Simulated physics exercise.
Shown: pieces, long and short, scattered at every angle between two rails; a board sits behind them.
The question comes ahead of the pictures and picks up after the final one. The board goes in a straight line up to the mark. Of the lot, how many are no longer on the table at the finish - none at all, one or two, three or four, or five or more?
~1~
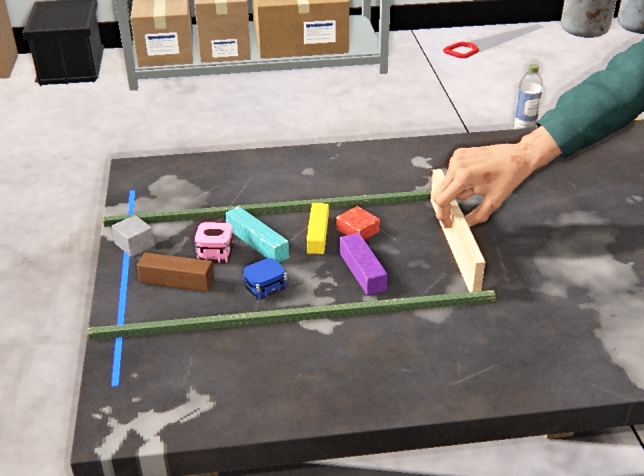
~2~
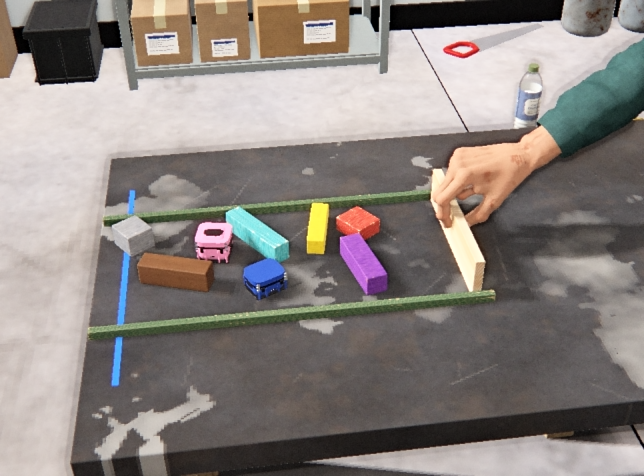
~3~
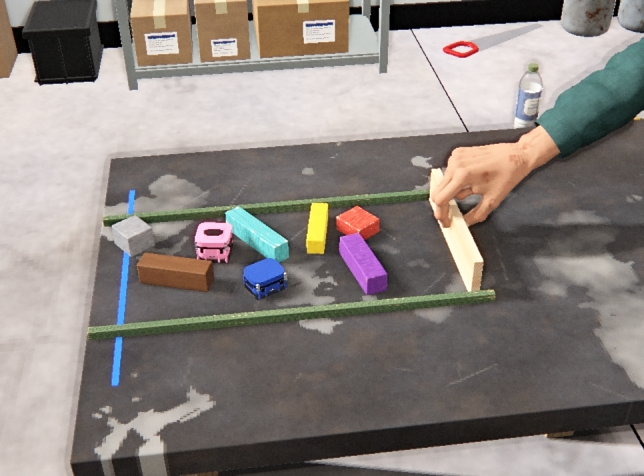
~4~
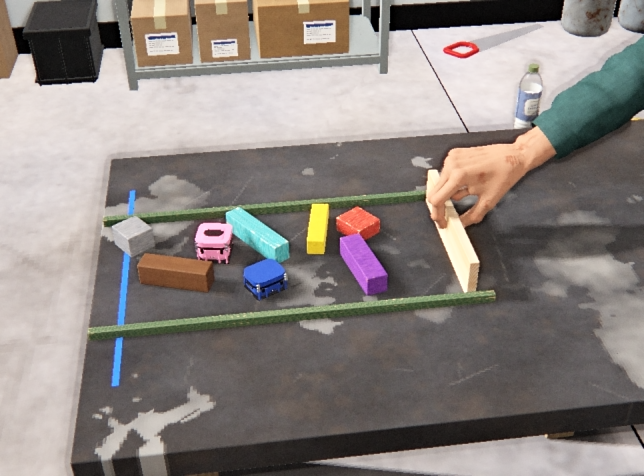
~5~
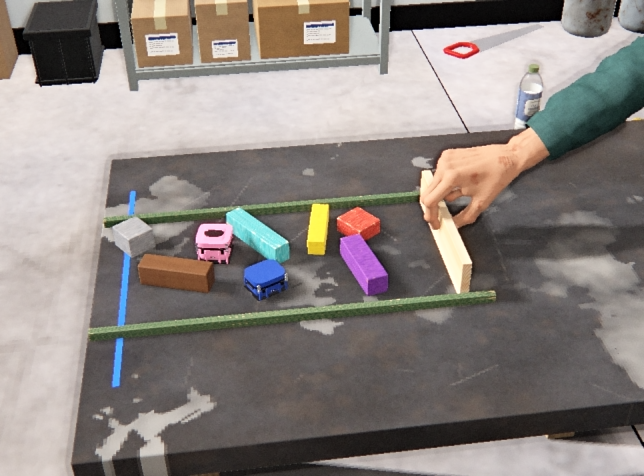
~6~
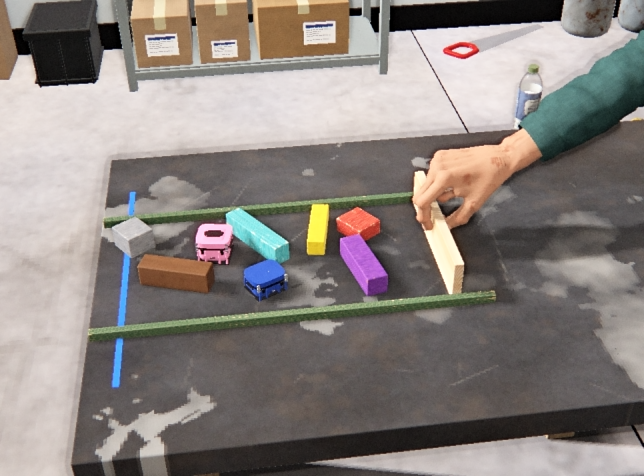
By the finish, five or more are off it.
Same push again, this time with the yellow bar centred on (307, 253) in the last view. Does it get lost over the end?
It drops down.
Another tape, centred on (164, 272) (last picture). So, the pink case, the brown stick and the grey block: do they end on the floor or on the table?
One by one: The pink case topples, the brown stick topples, the grey block topples.
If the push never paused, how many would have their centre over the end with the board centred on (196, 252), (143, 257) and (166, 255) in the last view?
The numbers are 0, 4 and 3.
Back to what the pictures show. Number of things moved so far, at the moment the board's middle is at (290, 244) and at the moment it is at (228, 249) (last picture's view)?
Counts: 6 / 7.
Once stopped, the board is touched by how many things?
The count in contact is 2.
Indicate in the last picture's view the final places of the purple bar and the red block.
The purple bar comes to rest close to (112, 287), while the red block rests close to (112, 241).
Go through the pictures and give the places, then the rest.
Grey block (133, 236); brown stick (176, 272); pink case (215, 243); board (456, 229); tape (125, 274), in the first picture.
Brown stick (176, 272); purple bar (363, 263), in the second picture.
Pink case (214, 243); red block (358, 224), in the third picture.
Grey block (134, 236); board (451, 229), in the fourth picture.
Brown stick (177, 273); blue case (265, 280), in the fifth picture.
Grey block (134, 237); brown stick (177, 274); pink case (215, 244); board (436, 231); tape (126, 275), in the sixth picture.
Early on, none off yet; grey block at rest near (134, 237); brown stick at rest near (177, 274); pink case at rest near (215, 244).
A while later, none off yet; grey block at rest near (134, 237); brown stick moving near (167, 274); pink case travelled about its own width near (178, 250).
Further along, none off yet; grey block travelled about its own width near (93, 244); brown stick travelled about its own width near (81, 286); pink case travelled well along near (100, 263).
Finally, the number that fall off is five or more; lost, yellow bar, blue case, turquoise bar, pink case, brown stick and grey block.
